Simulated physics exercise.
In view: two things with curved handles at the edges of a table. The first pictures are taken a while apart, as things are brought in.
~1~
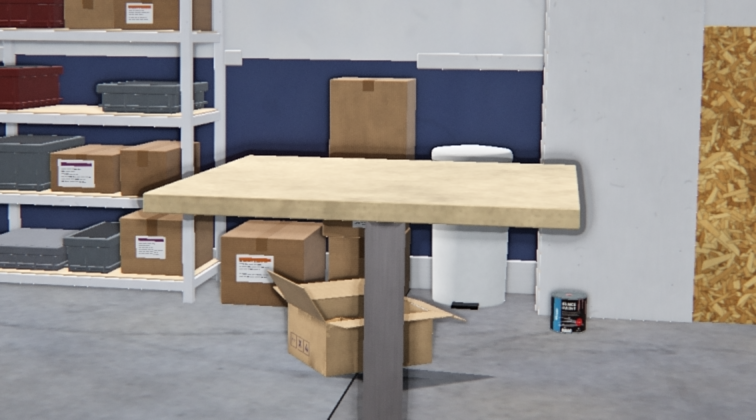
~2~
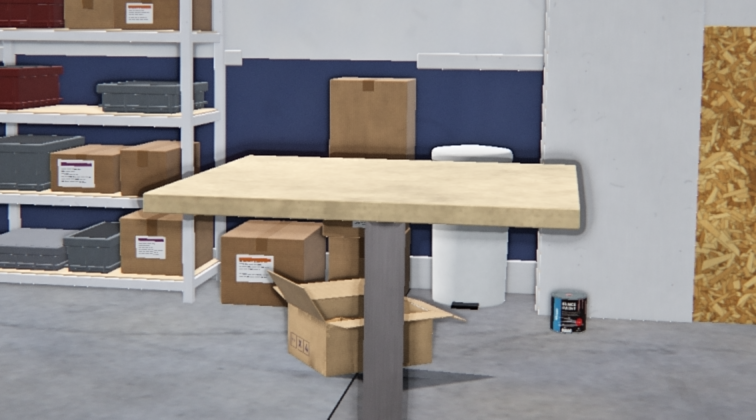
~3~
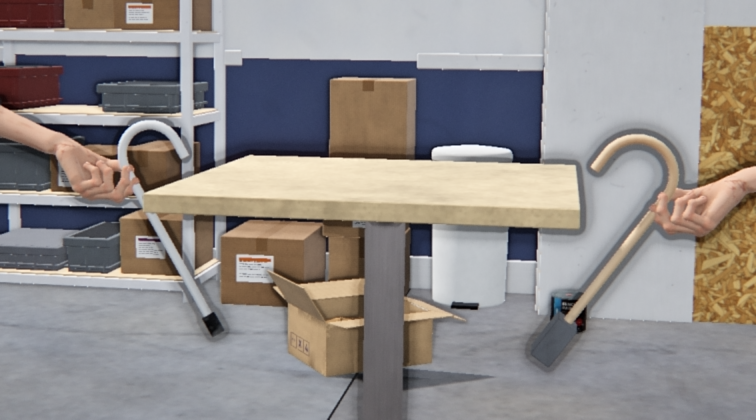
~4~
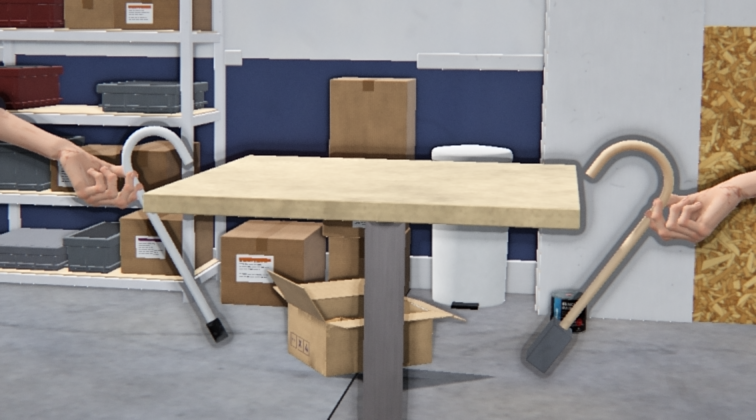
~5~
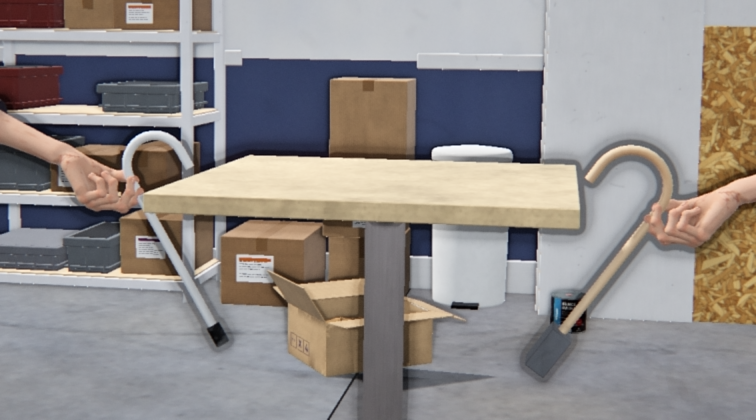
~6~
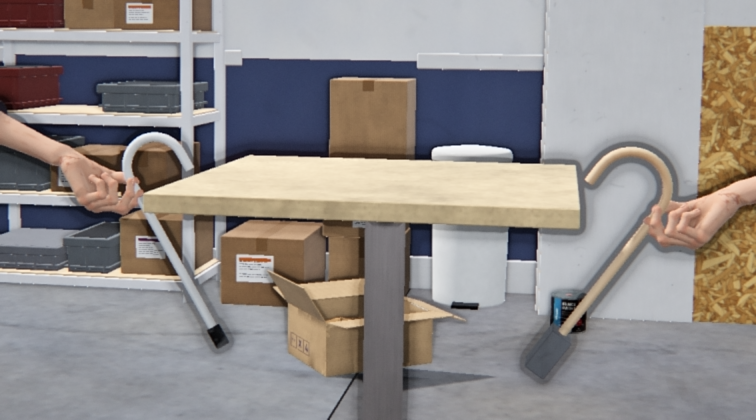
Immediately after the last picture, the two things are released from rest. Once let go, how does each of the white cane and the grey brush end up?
The white cane falls off; the grey brush falls off.
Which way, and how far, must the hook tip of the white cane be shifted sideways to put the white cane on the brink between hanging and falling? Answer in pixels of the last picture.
Looks like close to 16 pixels, moving right.
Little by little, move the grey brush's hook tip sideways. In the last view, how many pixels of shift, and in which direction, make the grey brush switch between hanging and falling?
Shift: Approx. 12 px, direction left.
Then, 0.34 s on from there, white cane at the bottom; grey brush at the bottom.
In the end, the white cane drops past the edge; the grey brush drops past the edge.
